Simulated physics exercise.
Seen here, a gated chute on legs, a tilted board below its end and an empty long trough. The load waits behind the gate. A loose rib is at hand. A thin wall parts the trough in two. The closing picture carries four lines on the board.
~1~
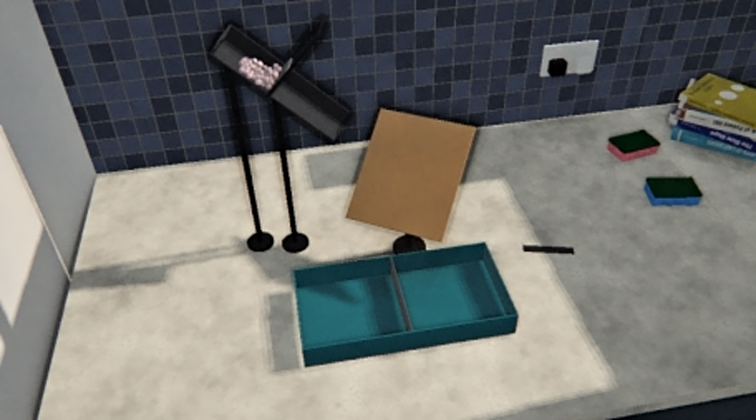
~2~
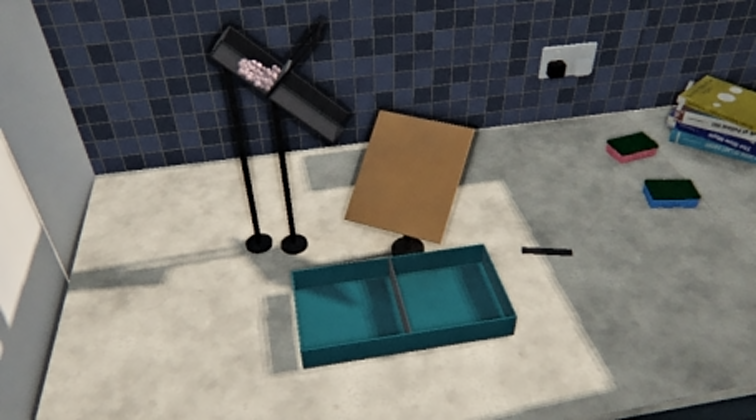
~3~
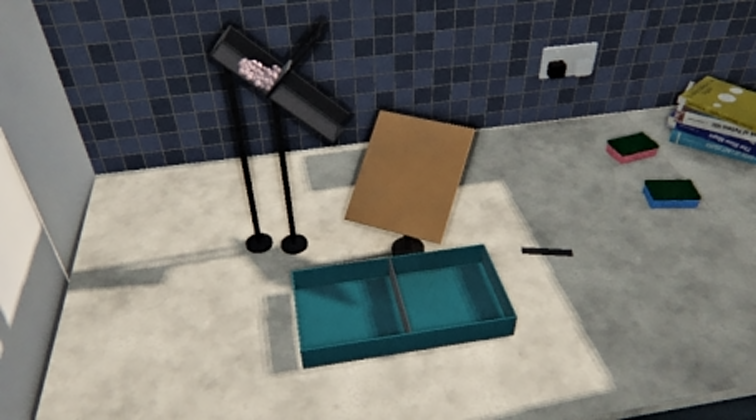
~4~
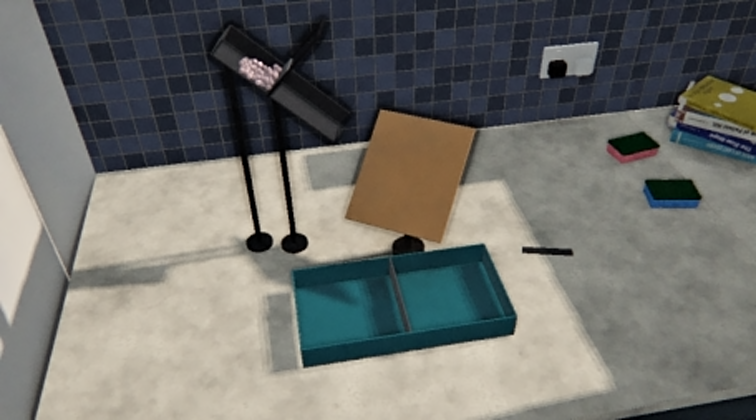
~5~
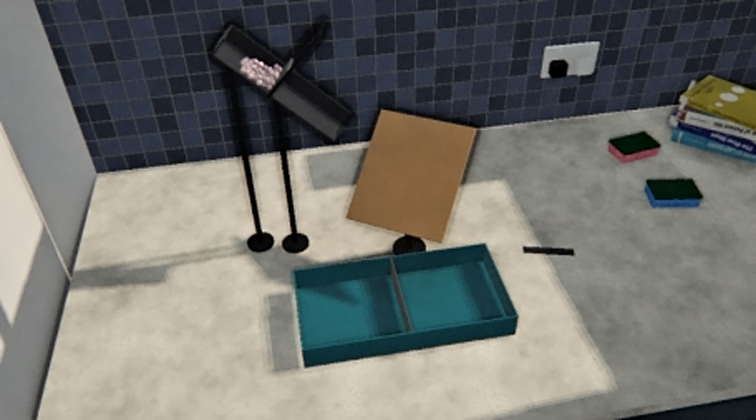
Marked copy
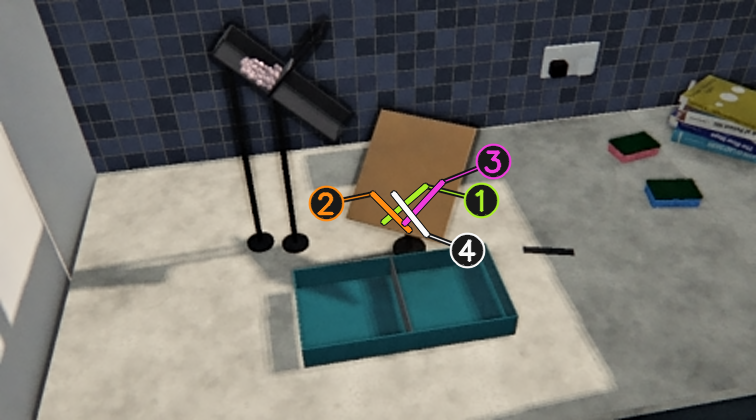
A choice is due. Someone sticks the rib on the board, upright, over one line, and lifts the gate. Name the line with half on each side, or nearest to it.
4 works best here.
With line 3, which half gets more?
More lands on the left.
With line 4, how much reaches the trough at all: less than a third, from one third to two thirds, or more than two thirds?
Line 4 gives more than two thirds.
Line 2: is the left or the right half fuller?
More lands on the right.
On the marked copy, line 1 from (425, 186) to (383, 222); line 2 from (372, 193) to (409, 230); line 3 from (442, 182) to (404, 223); line 4 from (393, 193) to (426, 234).
If 1 is chosen, of what is caught, the bulk in the left half, a small share in the right.
If 2 is chosen, of what is caught, a small share in the left half, all but a few in the right.
If 3 is chosen, of what is caught, the bulk in the left half, close to a quarter in the right.
If 4 is chosen, of what is caught, close to a third in the left half, close to two thirds in the right.
